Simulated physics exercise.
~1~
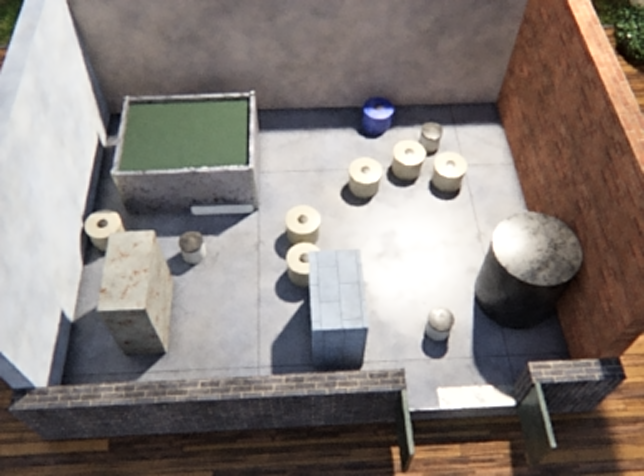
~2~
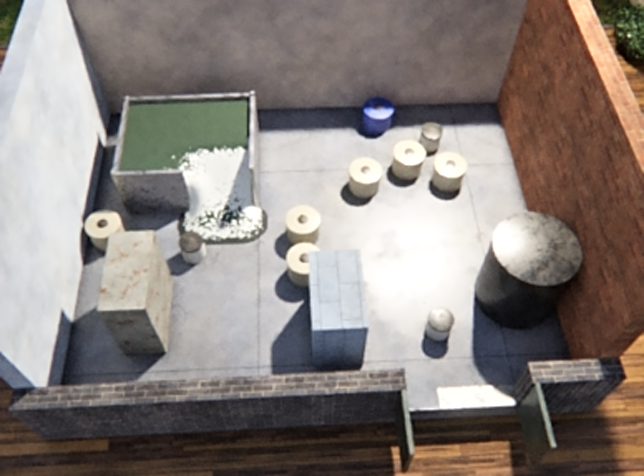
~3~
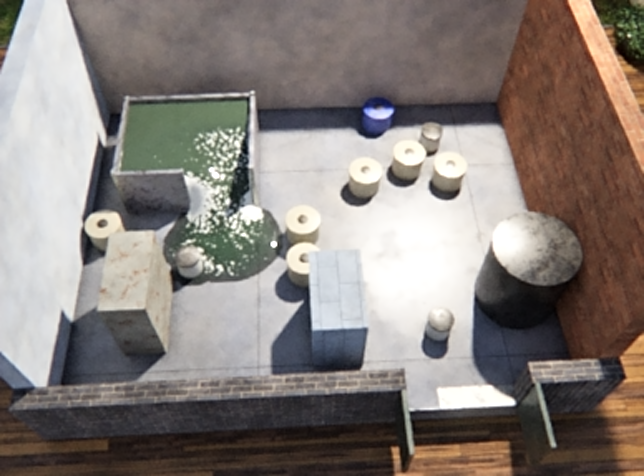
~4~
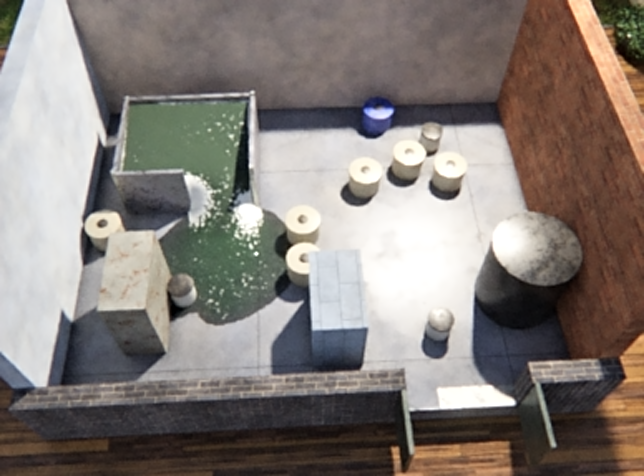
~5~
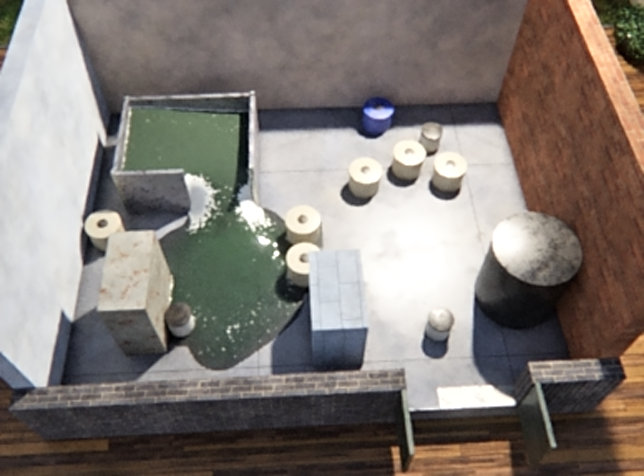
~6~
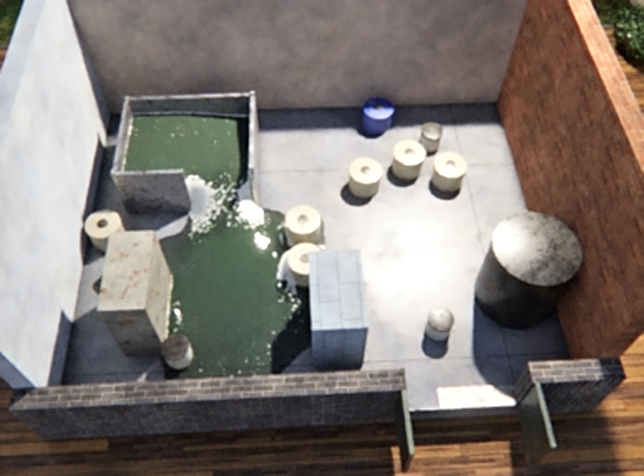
Green water pours from the broken tank and spreads across the floor, shifting one small pail.
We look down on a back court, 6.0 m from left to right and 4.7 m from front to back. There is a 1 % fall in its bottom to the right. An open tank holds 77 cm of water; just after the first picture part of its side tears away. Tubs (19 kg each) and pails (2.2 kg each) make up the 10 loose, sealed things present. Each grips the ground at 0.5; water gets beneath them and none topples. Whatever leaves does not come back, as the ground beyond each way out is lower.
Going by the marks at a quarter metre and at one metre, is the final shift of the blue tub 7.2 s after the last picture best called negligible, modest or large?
The move is tiny.
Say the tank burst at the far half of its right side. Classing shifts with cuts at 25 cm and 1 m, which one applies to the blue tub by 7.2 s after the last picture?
Outcome for the blue tub: Long-distance displacement.
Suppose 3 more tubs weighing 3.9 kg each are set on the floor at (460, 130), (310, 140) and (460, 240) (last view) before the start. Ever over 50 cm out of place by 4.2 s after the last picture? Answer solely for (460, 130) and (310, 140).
First not far enough, second not far enough.
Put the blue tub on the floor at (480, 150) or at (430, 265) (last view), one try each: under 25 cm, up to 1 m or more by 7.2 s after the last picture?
First it remains in place, then it remains in place.
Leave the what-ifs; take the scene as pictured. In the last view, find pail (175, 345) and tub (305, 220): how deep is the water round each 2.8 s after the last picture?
I'd estimate 11 cm for the first and 4 cm for the second.
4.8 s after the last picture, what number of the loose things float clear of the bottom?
The count is 2.
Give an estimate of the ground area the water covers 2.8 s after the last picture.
Wet: Near 17 m2.
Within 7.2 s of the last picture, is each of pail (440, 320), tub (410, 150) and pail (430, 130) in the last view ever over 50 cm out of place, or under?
In sequence - crossed the line; stayed below the line; stayed below the line.
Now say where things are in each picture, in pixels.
The first picture shows the blue tub at (378, 108) rests on the ground; 2.2 m2 under water; 0 of 10 have shifted.
The second picture shows the blue tub at (378, 108), on the bottom; 2.8 m2 under water; 0 of 10 have shifted.
The third picture shows the blue tub at (378, 108), on the bottom; 3.6 m2 under water; 1 of 10 have shifted.
The fourth picture shows the blue tub at (378, 108) rests on the ground; 4.6 m2 under water; 1 of 10 have shifted.
The fifth picture shows the blue tub at (378, 108) rests on the ground; water covers 5.6 m2; 1 of 10 have shifted.
The sixth picture shows the blue tub at (378, 108) rests on the ground; 6.7 m2 under water; 1 of 10 have shifted.
Then, 0.9 s after the last picture the blue tub is near (378, 108), 0.0 m from its start, aground; 0 of 10 are out; 1 afloat.
Then, 2.8 s after the last picture the blue tub is near (378, 108), 0.0 m from its start, aground; 0 of 10 are out; 2 afloat.
Then, 4.8 s after the last picture the blue tub is near (378, 108), 0.0 m from its start, aground; 0 of 10 are out; 2 afloat.
Then, 7.2 s after the last picture the blue tub is near (378, 108), 0.0 m from its start, aground; 1 of 10 are out; 1 afloat.
